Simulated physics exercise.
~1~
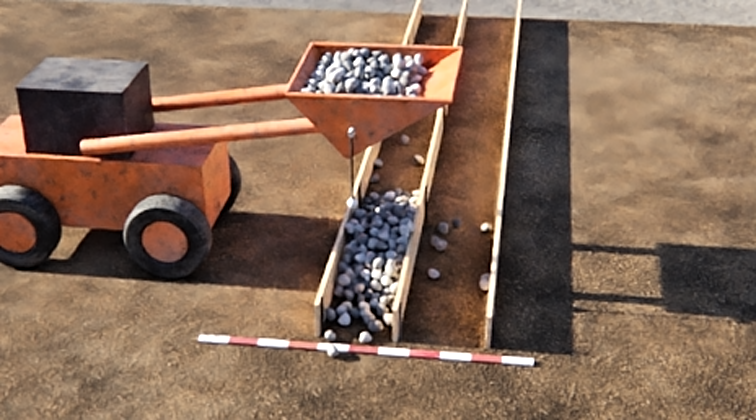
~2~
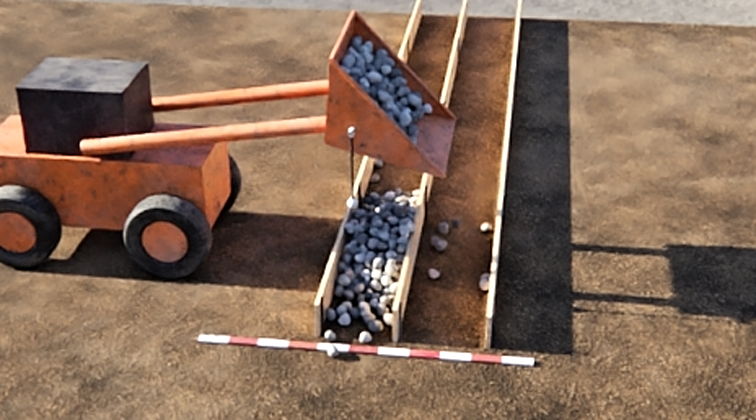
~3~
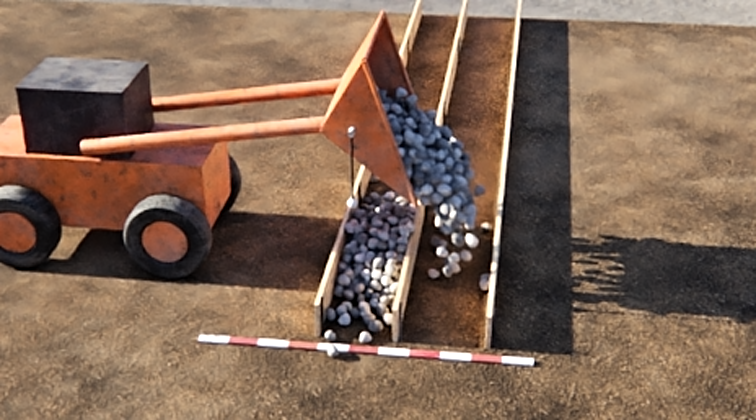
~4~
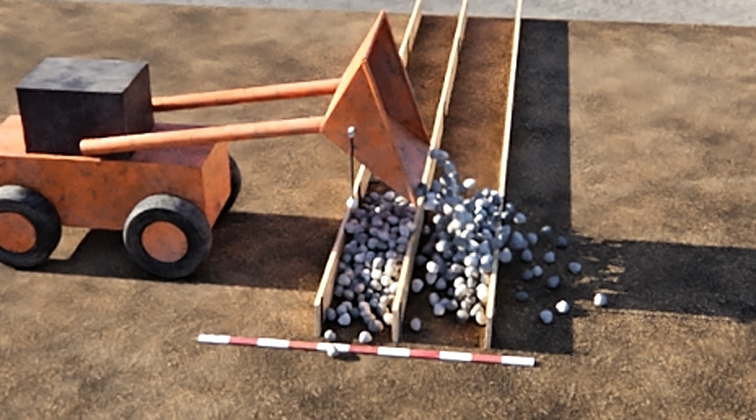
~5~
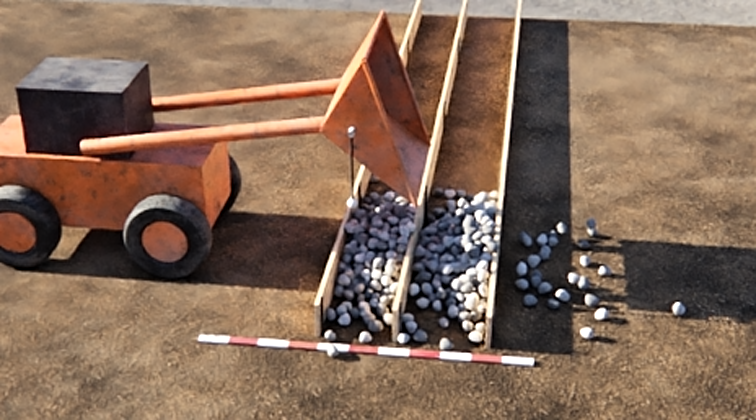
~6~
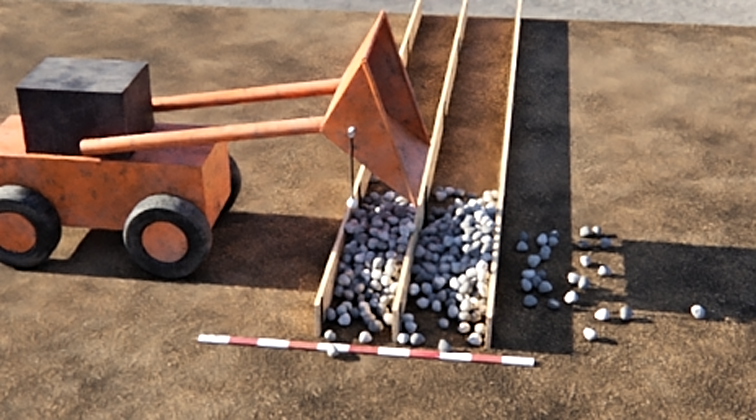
On a patch of brown dirt seen from above at an angle, an orange loader with a black box on top stands at the left, its raised bucket full of grey stones. Beneath and beyond it, three pale boards form two bays, the nearer holding a heap of stones, with a red and white striped rod across the front. The bucket tips forward to the right, and the stones slide out into the farther bay. Some spill over the last board and roll right. Finally the bucket hangs tipped, both bays hold stones, and a scattering lies outside.
